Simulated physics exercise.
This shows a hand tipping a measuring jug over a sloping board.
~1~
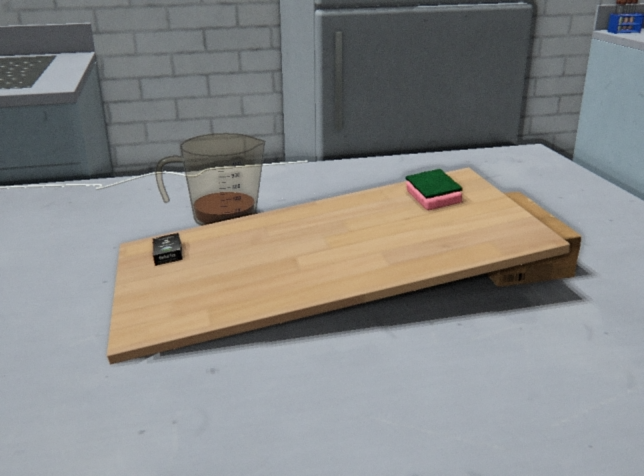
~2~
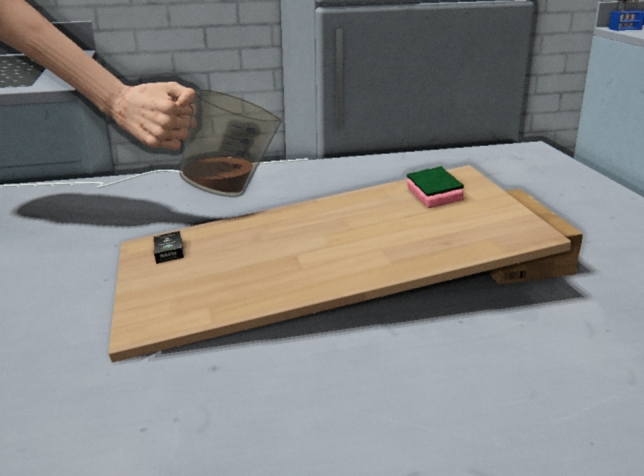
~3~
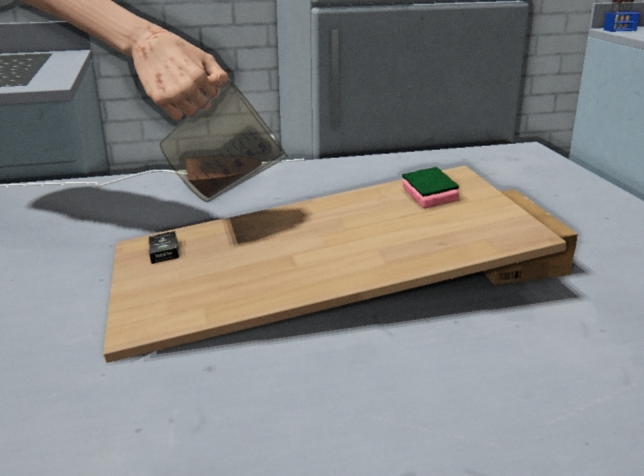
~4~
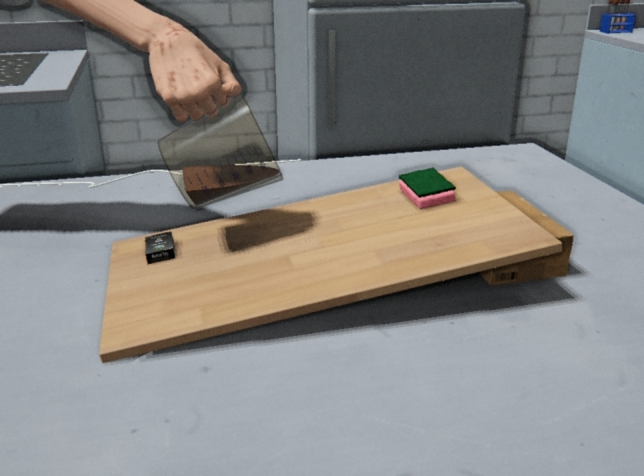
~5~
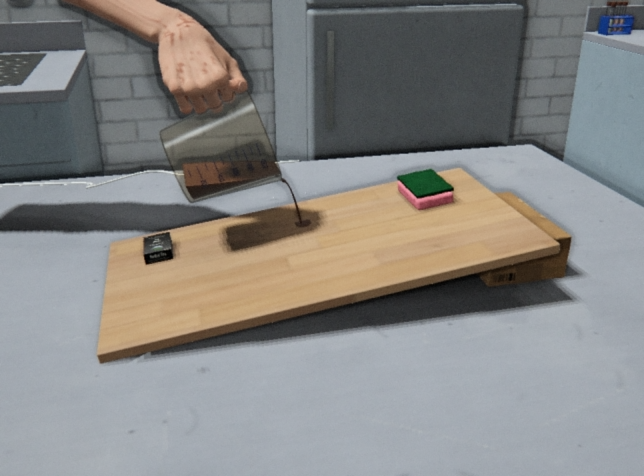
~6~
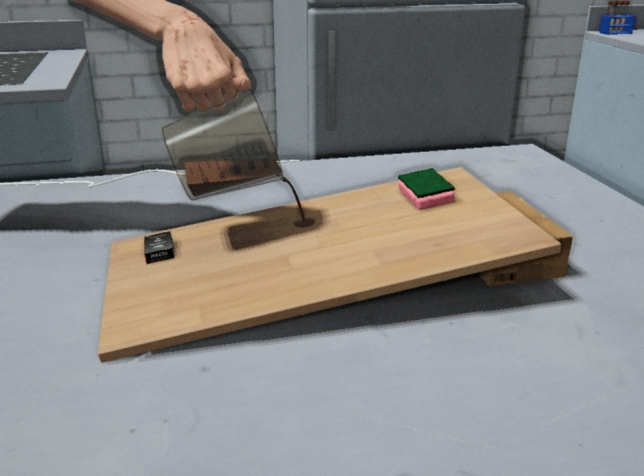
A bare hand and forearm reach in from the upper left over a grey table in a kitchen with white brick walls, seen from slightly above. A pale wooden board slopes down to the left, with a small black carton at left and a green-and-pink sponge at right. The hand lifts a clear jug from behind the board, tilts it rightward, and pours a thin brown stream onto the wood as the view shifts slightly.
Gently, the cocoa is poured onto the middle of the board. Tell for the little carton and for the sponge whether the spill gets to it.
Little carton gets wet; sponge stays dry.
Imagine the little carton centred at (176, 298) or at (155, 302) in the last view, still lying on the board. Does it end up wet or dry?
Try one: It stays clear. Try two: It stays clear.
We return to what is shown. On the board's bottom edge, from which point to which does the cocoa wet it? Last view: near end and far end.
Near end (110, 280), far end (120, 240).
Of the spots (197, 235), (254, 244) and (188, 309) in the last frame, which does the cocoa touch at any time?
The first point ends up under the spill, the second under the spill, the third free of the spill.
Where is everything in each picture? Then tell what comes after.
The first picture shows the board slopes down to the left; measuring jug (222, 179) nearly empty; little carton (168, 249); sponge (434, 189).
The second picture shows measuring jug (224, 142) tipped 20° with all of its load; little carton (169, 247).
The third picture shows measuring jug (223, 143) tipped 55° with all of its load; sponge (431, 187).
The fourth picture shows the board slopes down to the left; measuring jug (222, 153) tipped 65° with all of its load; little carton (160, 247).
The fifth picture shows the first of it lands; measuring jug (223, 149) tipped 70° with all of its load; sponge (425, 189).
The sixth picture shows the first of it lands; measuring jug (224, 147) tipped 75° with nearly all of its load; little carton (159, 247); sponge (426, 189).
A moment on, it runs down to the left; the little carton is untouched; the sponge is untouched.
Further on, it runs down to the left and off the end; the little carton is reached; the sponge is untouched.
When it is over, it runs down to the left and off the end; the little carton is reached; the sponge is untouched.
